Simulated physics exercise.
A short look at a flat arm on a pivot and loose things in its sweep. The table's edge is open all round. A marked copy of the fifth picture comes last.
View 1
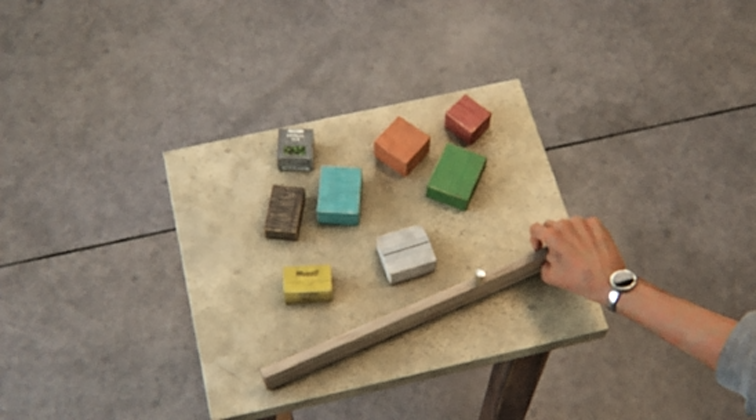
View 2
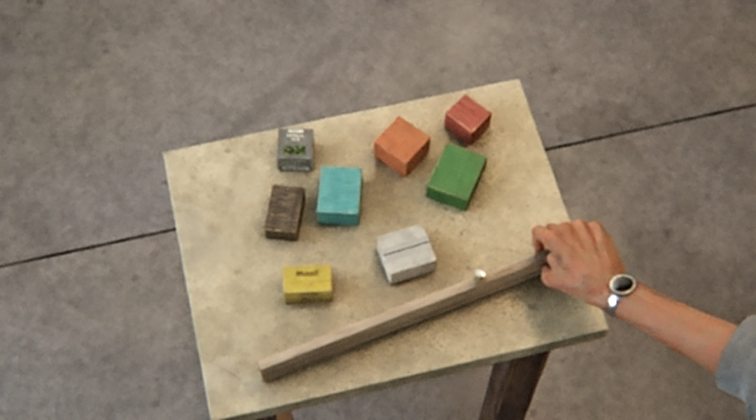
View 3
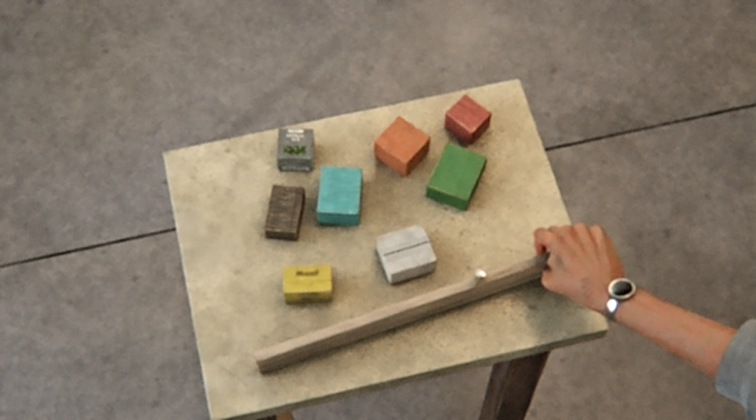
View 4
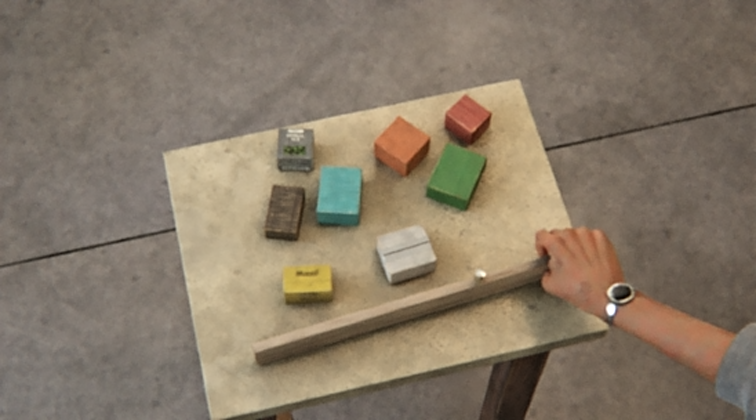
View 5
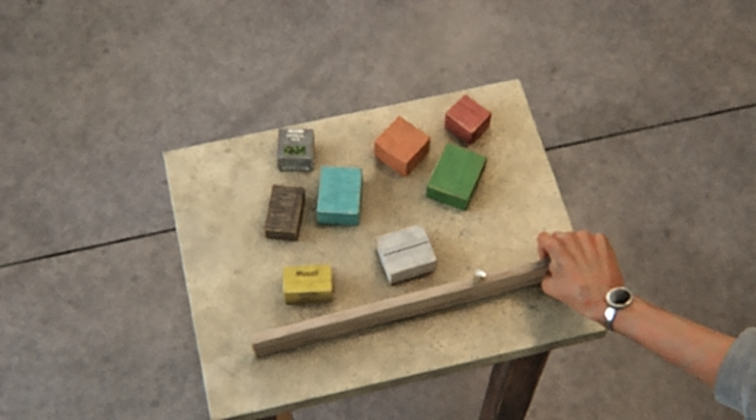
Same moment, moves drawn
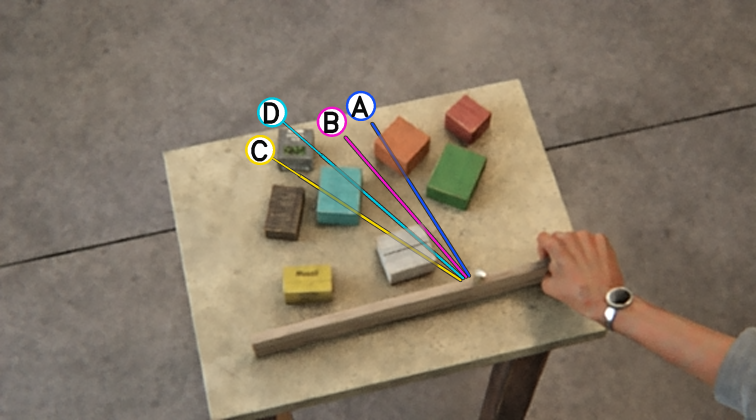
A hand swinging a wooden bar slightly on a small table, its left end edging upward toward a still yellow block.
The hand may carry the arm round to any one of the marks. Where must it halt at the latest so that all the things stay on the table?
Line C.
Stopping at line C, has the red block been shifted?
No.
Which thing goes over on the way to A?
The grey packet.
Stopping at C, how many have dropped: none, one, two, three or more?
By then, none.
On the marked copy, A at (419, 197); B at (404, 205); C at (378, 226); D at (390, 215).
With C. Early on, arm (357, 274); yellow packet (311, 262); grey packet (296, 150).
Further on, arm (367, 238); black block (286, 190); turquoise block (349, 184).
At the end, arm (380, 217); grey packet (301, 127); black block (303, 157); nothing has fallen.
As for the rest, A drops the grey packet; B drops the grey packet; D drops the grey packet.
